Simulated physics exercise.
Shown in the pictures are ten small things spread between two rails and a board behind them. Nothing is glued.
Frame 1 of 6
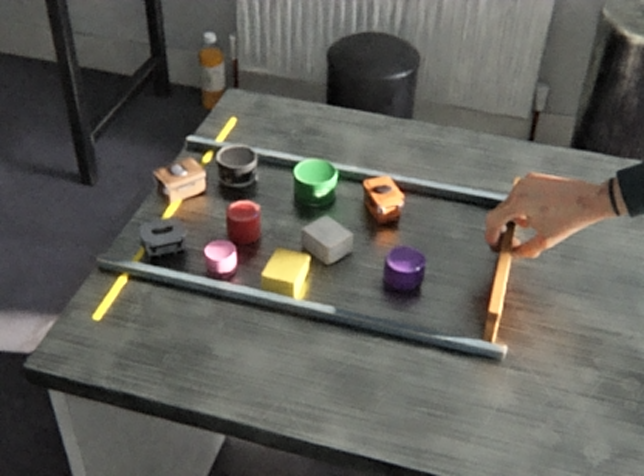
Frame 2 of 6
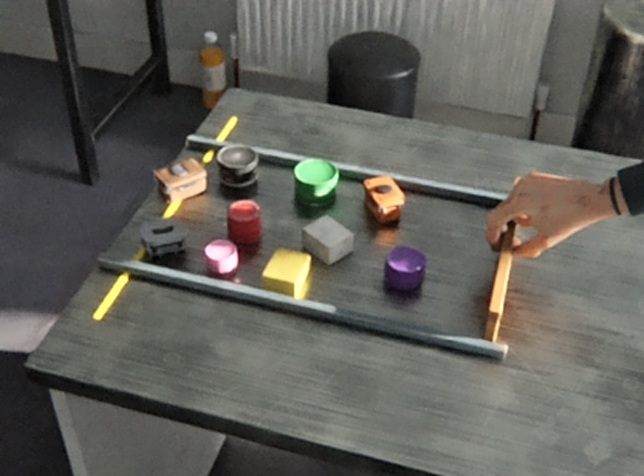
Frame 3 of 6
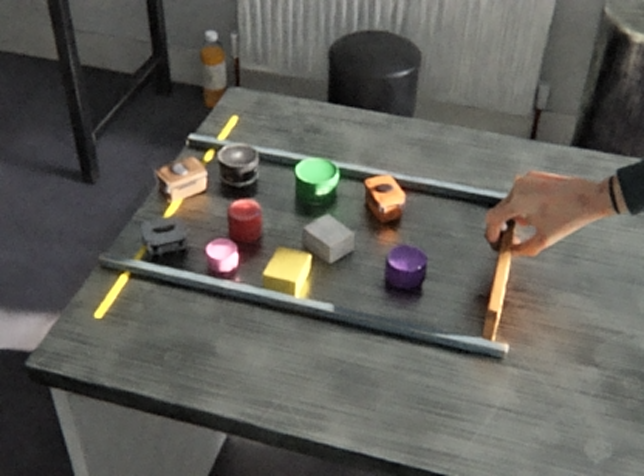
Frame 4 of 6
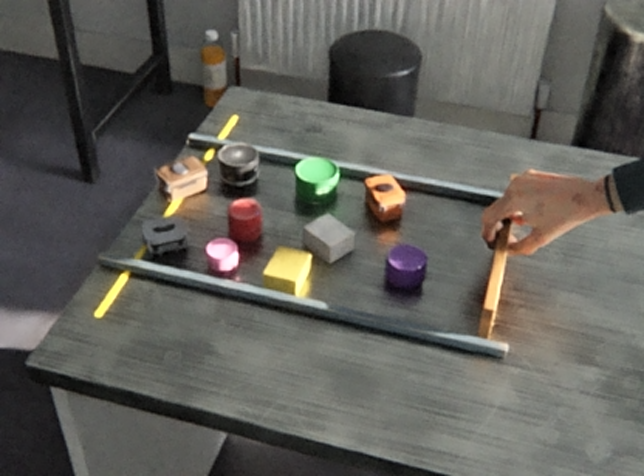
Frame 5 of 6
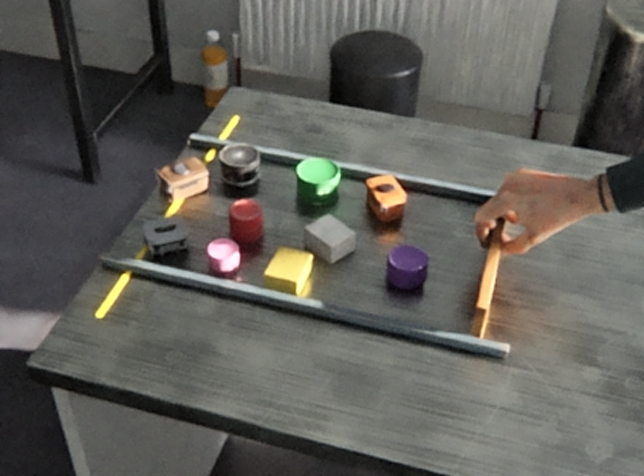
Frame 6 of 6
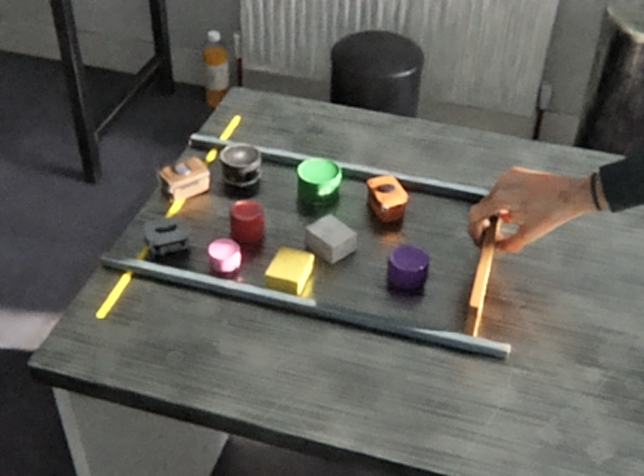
A hand at the right slides an upright wooden board a short way left between two rails on a dark grey table, seen from above at an angle by a nearly still camera. Ahead of it sit ten small objects, with purple, orange, grey, green and yellow ones nearer and red, pink, black and brown ones farther left by yellow tape. The objects stay in place, a gap remaining before the board.
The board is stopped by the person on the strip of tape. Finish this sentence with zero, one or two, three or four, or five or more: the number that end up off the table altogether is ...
The number that end up off the table altogether is five or more.
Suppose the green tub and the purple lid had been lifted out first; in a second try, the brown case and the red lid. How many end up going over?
You'd get 4 in the first case and 4 in the second one.
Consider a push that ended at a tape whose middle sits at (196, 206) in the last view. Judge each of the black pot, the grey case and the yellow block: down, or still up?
In short: Black pot gone, grey case gone, yellow block safe.
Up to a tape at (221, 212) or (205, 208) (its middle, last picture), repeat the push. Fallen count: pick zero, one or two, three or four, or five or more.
The first spot gives one or two and the second gives just one or two.
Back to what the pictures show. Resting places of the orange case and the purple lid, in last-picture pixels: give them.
Final positions - orange case around (191, 155), purple lid around (147, 210).
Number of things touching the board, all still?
I count 4 of them.
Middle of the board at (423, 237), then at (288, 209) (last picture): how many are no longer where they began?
Counts: 1, 8.
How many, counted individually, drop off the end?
The number is 6.
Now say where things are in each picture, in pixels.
Brown case (180, 181); grey case (164, 239); black pot (237, 166); board (505, 256); tape (175, 204), in the first picture.
Grey case (164, 239); green tub (316, 182), in the second picture.
Black pot (238, 164); board (504, 254), in the third picture.
Brown case (182, 180); orange case (384, 198), in the fourth picture.
Grey case (166, 237); purple lid (407, 266), in the fifth picture.
Brown case (184, 180); grey case (167, 237); black pot (241, 164); board (487, 250); tape (178, 202), in the sixth picture.
A little later, none off yet; brown case at rest near (184, 180); grey case at rest near (167, 237); black pot at rest near (241, 164).
Next, none off yet; brown case moving near (178, 180); grey case shifted about its own width near (148, 225); black pot shifted well along near (176, 148).
When it is over, the number that fall off is five or more; down, green tub, red lid, pink tub, black pot, grey case and brown case.
